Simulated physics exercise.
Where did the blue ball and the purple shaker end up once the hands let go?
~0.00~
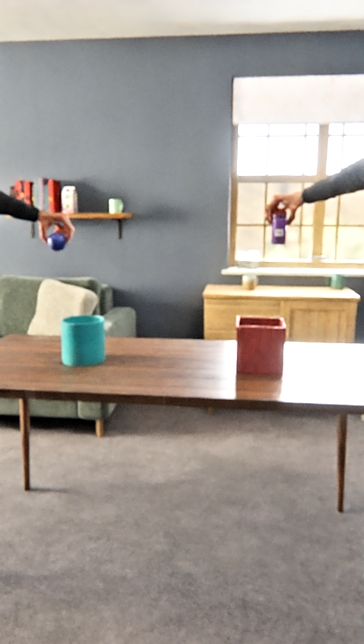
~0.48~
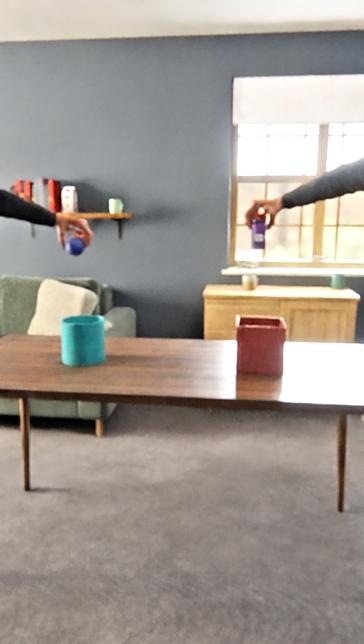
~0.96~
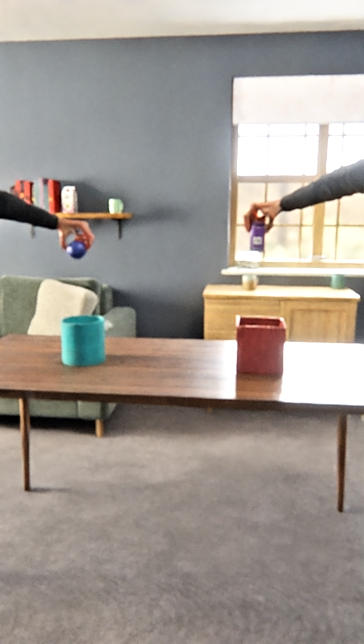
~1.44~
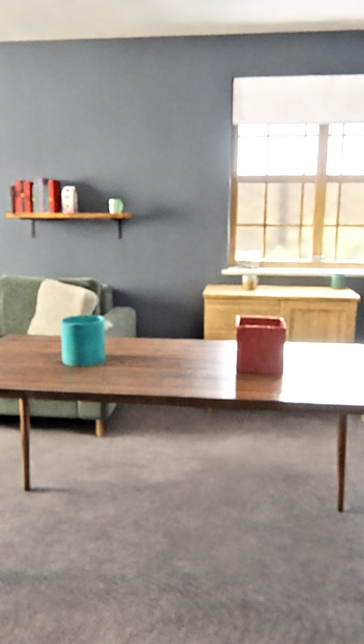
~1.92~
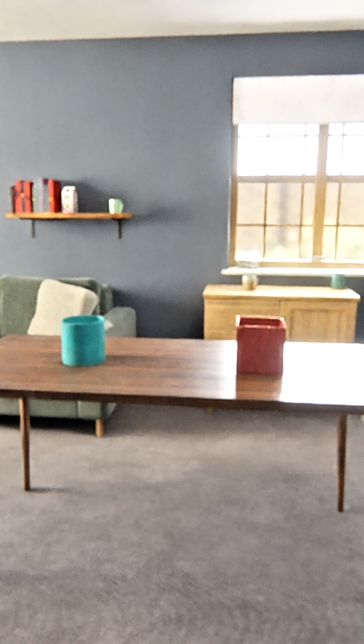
The blue ball landed inside the teal pot on the left, and the purple shaker landed inside the red crate on the right.
In a living room, two hands brought a blue ball and a purple shaker inward above a teal pot and a red crate on a wooden table, then let go and withdrew, leaving both things out of sight and the containers unmoved.
